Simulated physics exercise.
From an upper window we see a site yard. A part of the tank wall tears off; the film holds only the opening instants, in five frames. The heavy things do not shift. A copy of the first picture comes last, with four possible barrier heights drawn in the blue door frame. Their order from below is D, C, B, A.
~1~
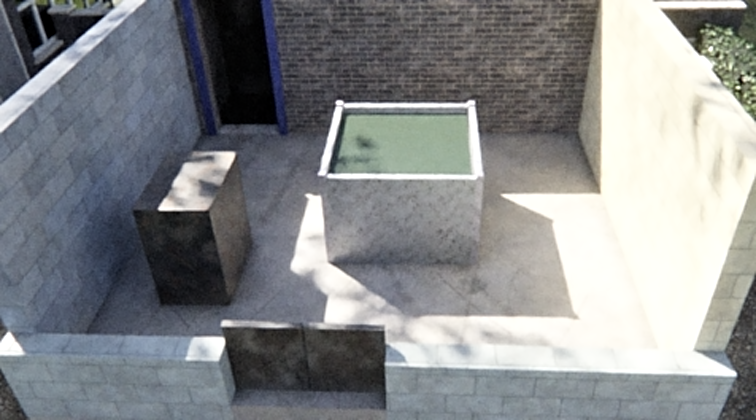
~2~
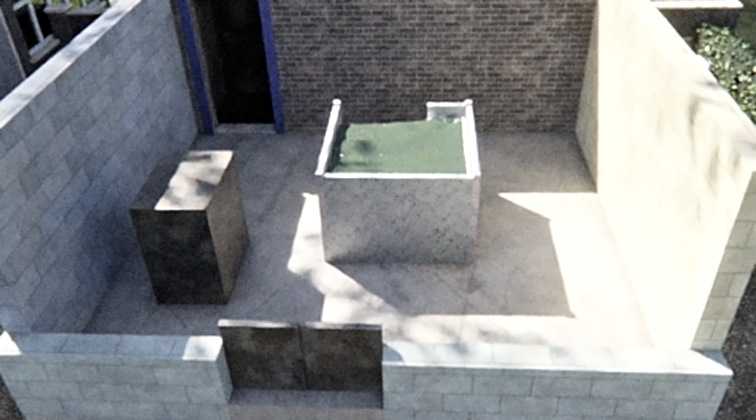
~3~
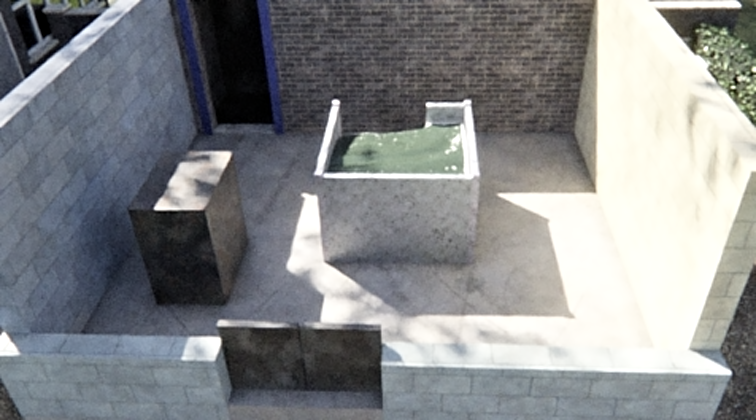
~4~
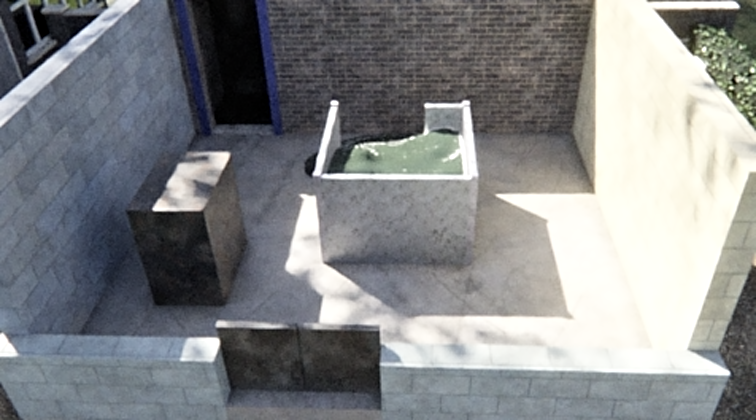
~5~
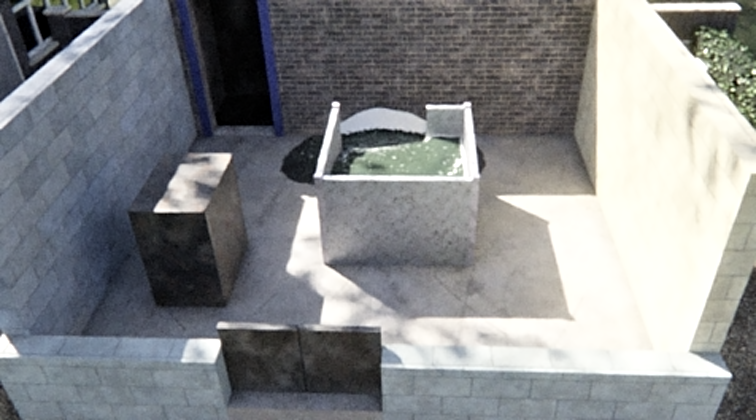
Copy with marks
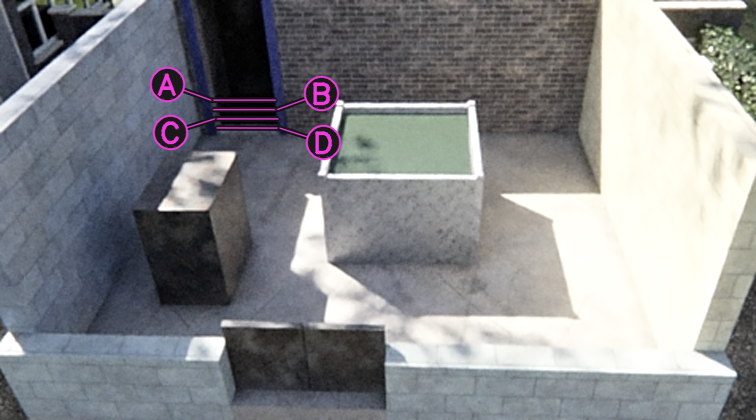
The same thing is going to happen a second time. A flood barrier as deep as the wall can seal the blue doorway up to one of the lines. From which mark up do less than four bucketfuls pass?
Go for C.
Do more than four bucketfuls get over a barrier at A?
No.
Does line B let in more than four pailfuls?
No.
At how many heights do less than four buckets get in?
Three of them.
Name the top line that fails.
That would be D.
On the marked copy, A at (243, 100); B at (244, 109); C at (246, 118); D at (248, 128); from the bottom up D, C, B, A.
With A, nothing gets over.
With B, a splash gets over, under a bucket.
With C, a bucket or two gets in.
With D, about 10 bucketfuls get in.
